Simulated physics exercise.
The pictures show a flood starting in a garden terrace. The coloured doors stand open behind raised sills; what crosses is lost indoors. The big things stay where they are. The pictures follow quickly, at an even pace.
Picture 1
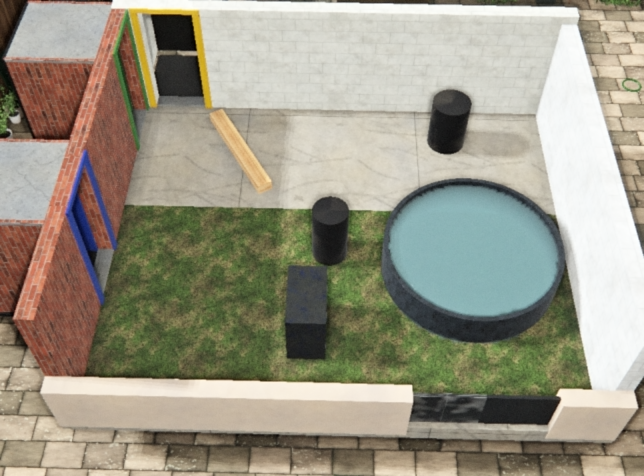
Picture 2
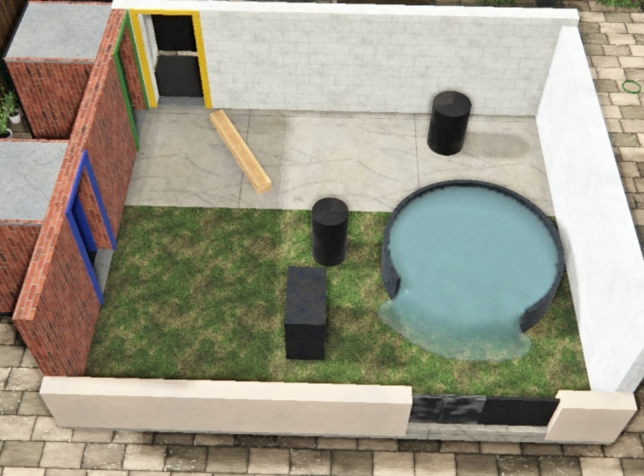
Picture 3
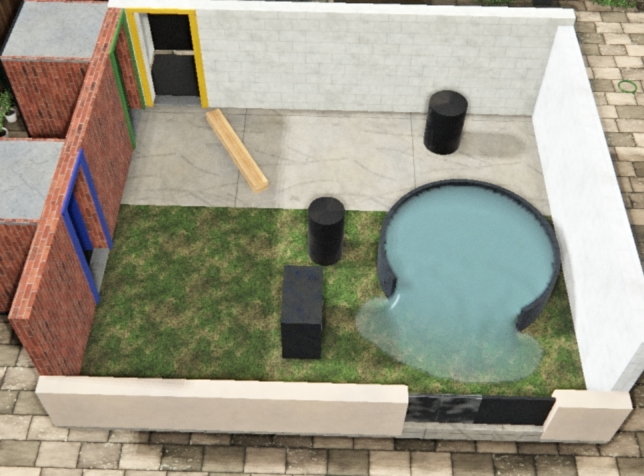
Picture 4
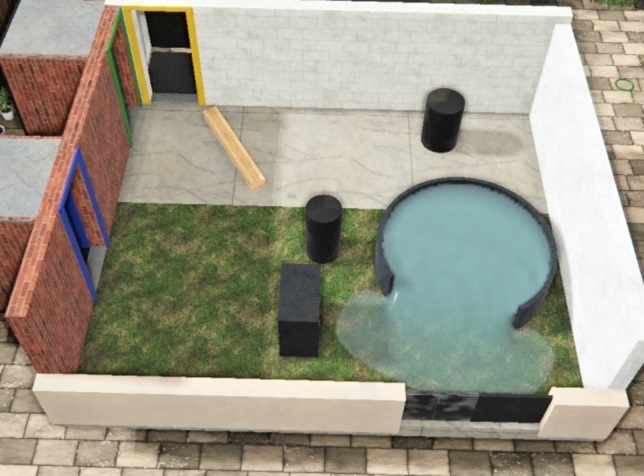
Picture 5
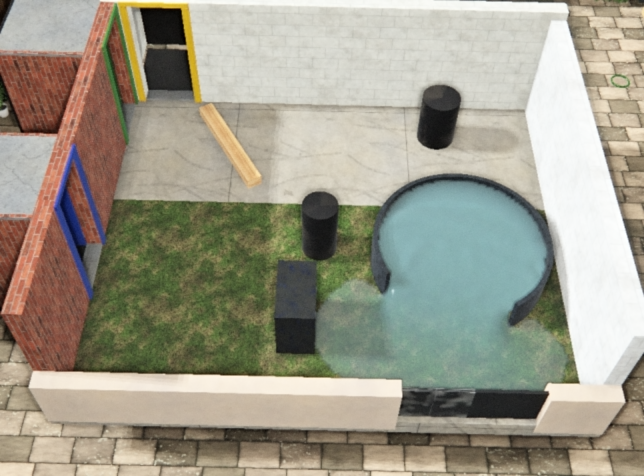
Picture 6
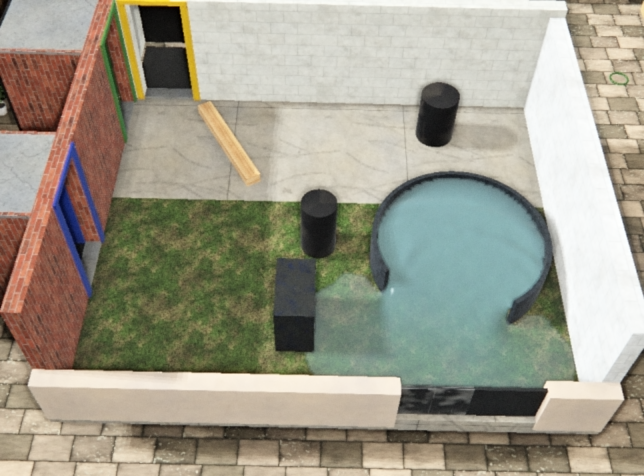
Water poured out through a gap in the front of the round pool and spread across the grass in a widening sheet, reaching leftward to the black box and forward along the low front wall.
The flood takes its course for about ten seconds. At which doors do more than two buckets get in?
One by one: The blue door floods; the green door holds within the limit; the yellow door holds within the limit.
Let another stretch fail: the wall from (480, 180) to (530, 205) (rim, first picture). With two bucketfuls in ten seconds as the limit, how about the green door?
In short: Green goes over.
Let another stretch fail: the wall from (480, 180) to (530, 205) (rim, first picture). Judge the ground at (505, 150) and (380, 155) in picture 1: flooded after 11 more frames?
One after the other: Flooded, not flooded.
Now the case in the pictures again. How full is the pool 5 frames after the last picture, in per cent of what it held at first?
Close to 66 %.
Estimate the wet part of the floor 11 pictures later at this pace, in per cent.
Some 25 per cent.
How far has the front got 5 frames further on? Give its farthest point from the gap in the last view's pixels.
Near (251, 400).
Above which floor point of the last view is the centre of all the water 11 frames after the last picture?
Close to (432, 316).
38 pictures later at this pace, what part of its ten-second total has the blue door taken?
About 35 per cent.
A moment on, water covers 15 % of the floor; the blue door not reached, the green door not reached, the yellow door not reached.
Next, water covers 25 % of the floor; the blue door not reached, the green door not reached, the yellow door not reached.
Then, water covers 40 % of the floor; the blue door not reached, the green door not reached, the yellow door not reached.
Later, water covers 75 % of the floor; the blue door under two buckets in, the green door not reached, the yellow door not reached.
In the end, water covers 100 % of the floor; the blue door over two buckets in, the green door wet at the sill, nothing in, the yellow door under two buckets in.
